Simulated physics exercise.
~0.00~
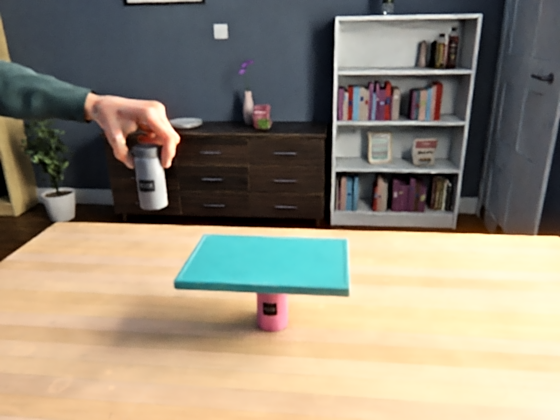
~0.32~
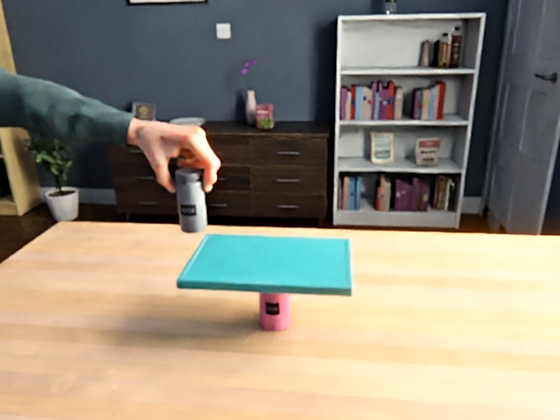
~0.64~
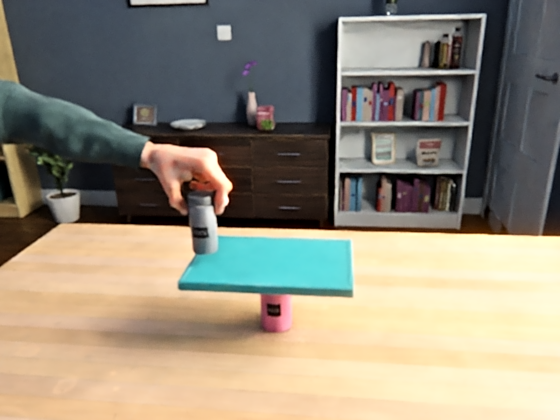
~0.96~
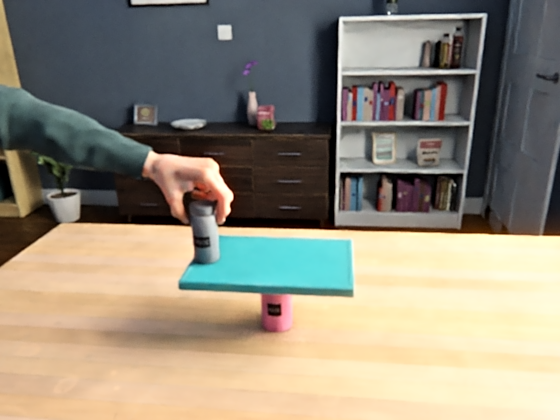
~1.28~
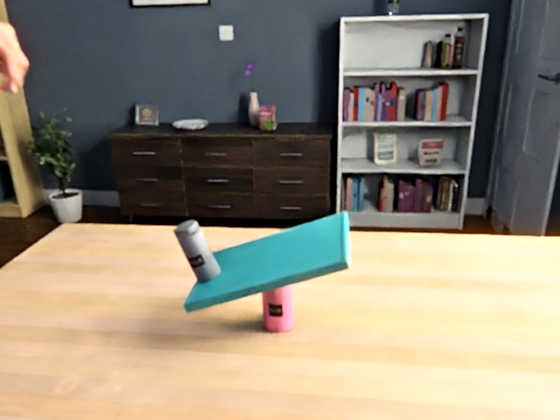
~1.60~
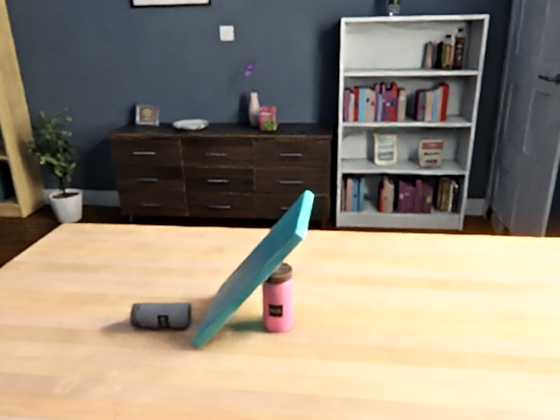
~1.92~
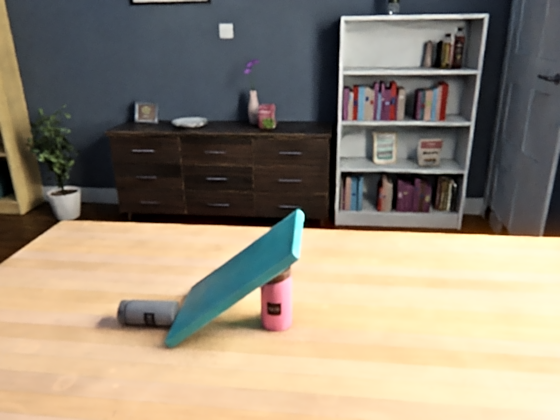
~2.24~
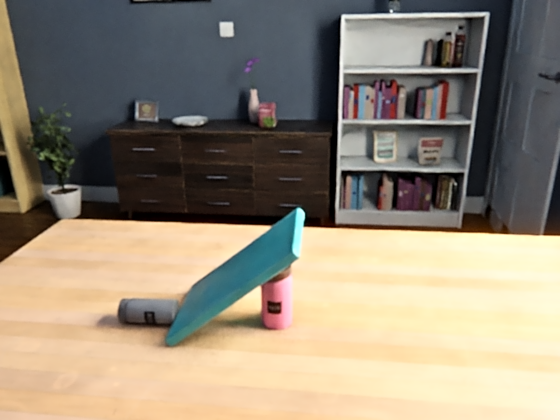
In the video, a hand lowers a grey shaker onto the left end of a turquoise lid balanced on a pink jar, then lets go. The lid tips left, the shaker falls onto its side on the table, and the lid slides down to rest leaning against the upright jar.
